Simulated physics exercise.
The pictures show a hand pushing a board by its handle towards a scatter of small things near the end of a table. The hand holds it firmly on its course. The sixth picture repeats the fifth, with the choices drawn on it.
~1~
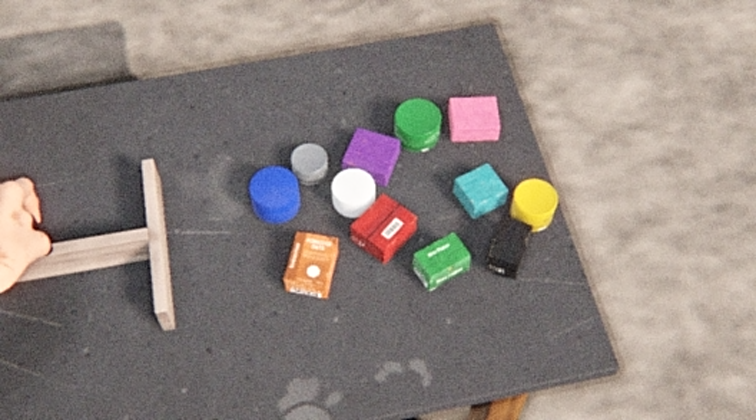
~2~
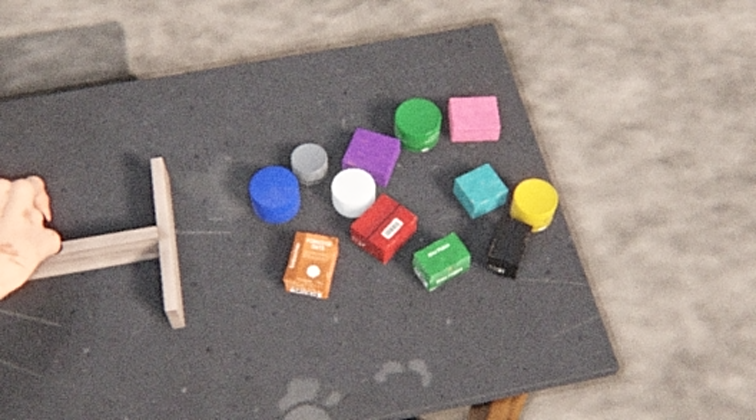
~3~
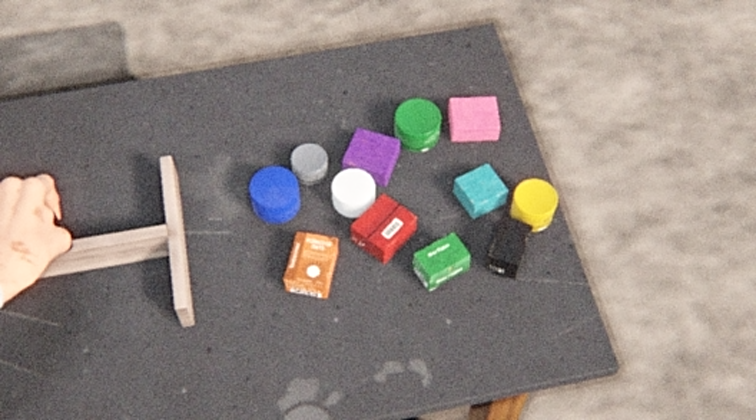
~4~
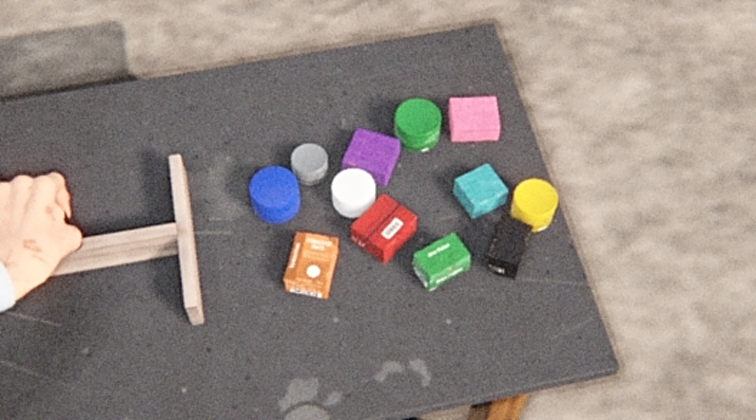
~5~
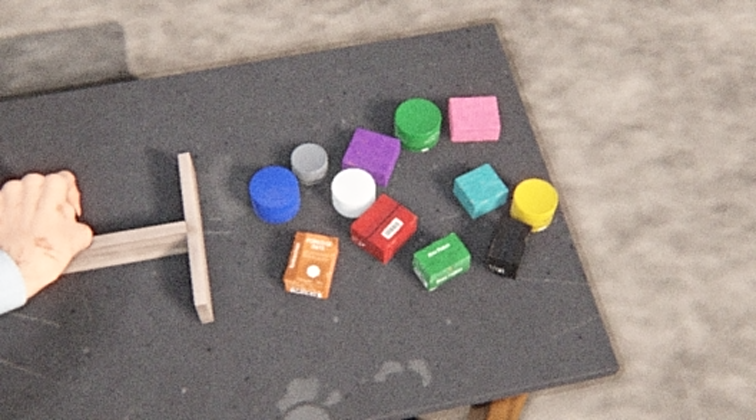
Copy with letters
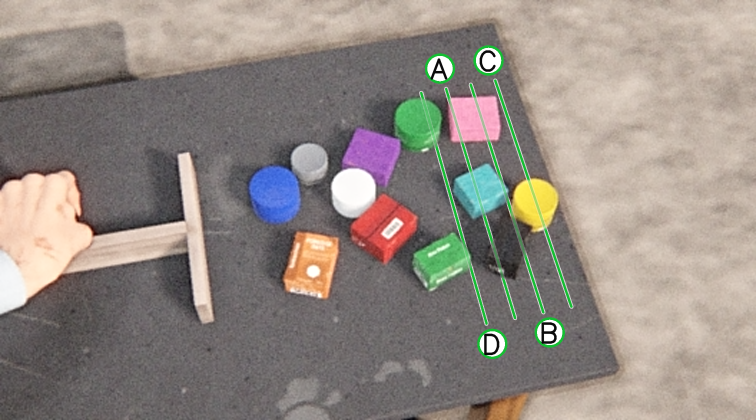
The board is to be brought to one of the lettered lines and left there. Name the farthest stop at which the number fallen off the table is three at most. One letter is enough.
No fourth one falls up to A.
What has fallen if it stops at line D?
The yellow tub goes over.
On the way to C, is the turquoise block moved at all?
Yes.
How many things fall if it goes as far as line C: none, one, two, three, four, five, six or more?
Six or more.
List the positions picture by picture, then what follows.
In the first picture, orange packet (312, 264); red box (384, 229); green tub (417, 126).
In the second picture, board (163, 230); yellow tub (534, 206).
In the third picture, board (173, 229); grey tub (310, 164).
In the fourth picture, board (182, 227); purple block (371, 157).
In the fifth picture, board (192, 225); blue tin (275, 195); green packet (441, 262); turquoise block (480, 191).
On the marked copy, A at (478, 195); B at (504, 190); C at (531, 185); D at (452, 200).
Following A. Soon after the start, board (296, 206); grey tub (319, 157); orange packet (333, 258).
Later, board (398, 188); black box (526, 247); pink block (479, 115).
In the end, board (477, 174); yellow tub over the edge; turquoise block over the edge; two fallen.
As for the rest, B drops five; C drops seven; D is within the limit but short.
